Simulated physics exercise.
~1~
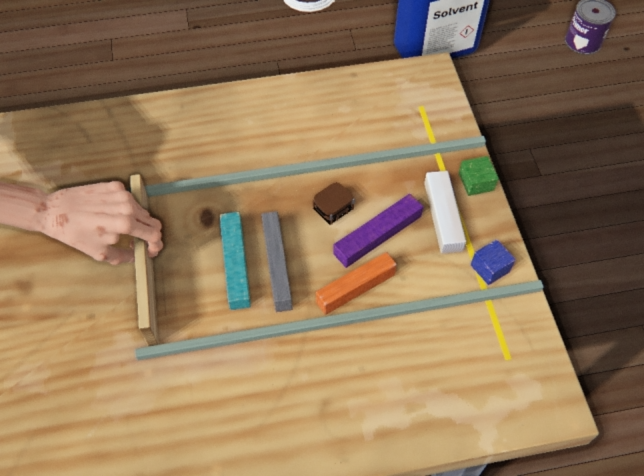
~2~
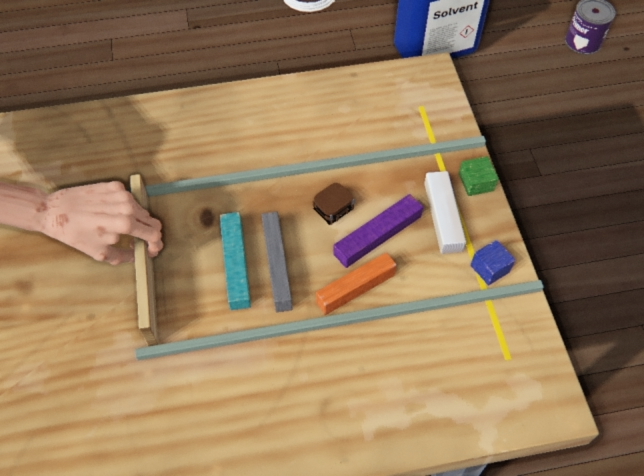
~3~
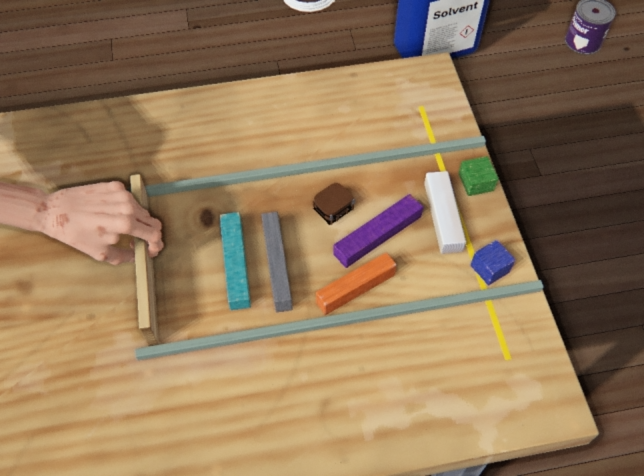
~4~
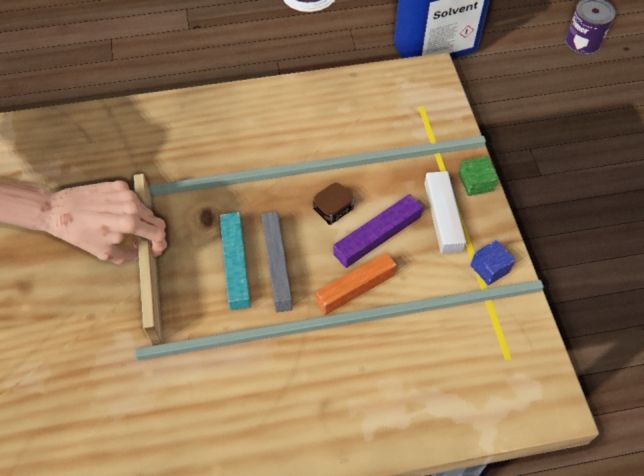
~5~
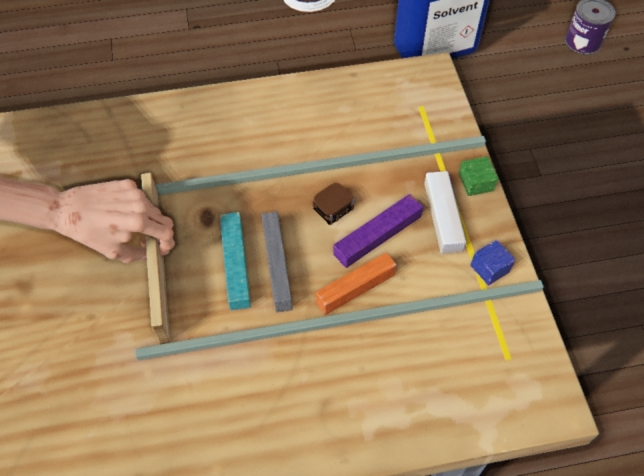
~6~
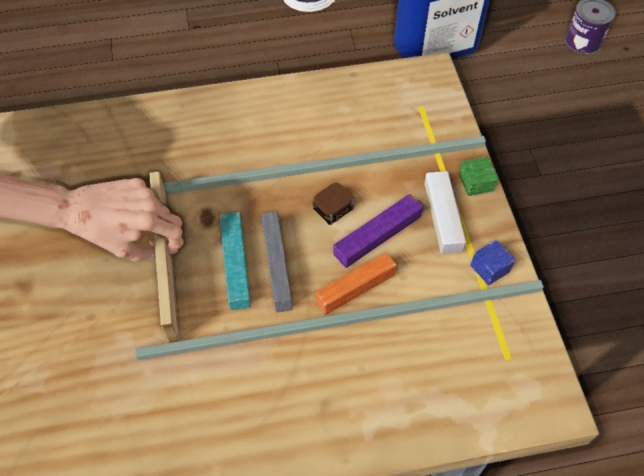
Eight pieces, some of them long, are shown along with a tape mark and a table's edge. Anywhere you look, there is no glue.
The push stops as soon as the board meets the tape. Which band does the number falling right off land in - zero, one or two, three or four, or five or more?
It lands in the three or four band.
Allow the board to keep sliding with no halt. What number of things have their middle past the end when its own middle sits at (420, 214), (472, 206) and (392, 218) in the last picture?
1; 5; 0.
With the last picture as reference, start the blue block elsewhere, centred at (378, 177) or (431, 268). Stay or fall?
First place: It does not drop; second place: It goes off the edge.
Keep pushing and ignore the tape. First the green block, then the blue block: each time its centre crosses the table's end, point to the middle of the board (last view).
Green block over the end: About (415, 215). Blue block over the end: About (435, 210).
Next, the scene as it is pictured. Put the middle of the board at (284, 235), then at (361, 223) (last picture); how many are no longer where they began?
At the first point the count is 3, at the second it's 7.
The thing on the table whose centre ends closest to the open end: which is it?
That's the purple bar.
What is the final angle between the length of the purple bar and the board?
The angle comes out near 0 degrees.
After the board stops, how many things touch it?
2 in contact.
Early on, none off yet; green block at rest near (478, 176); blue block at rest near (492, 263); white stick at rest near (444, 212).
Finally, the number that fall off is three or four; lost, orange bar, white stick, blue block and green block.
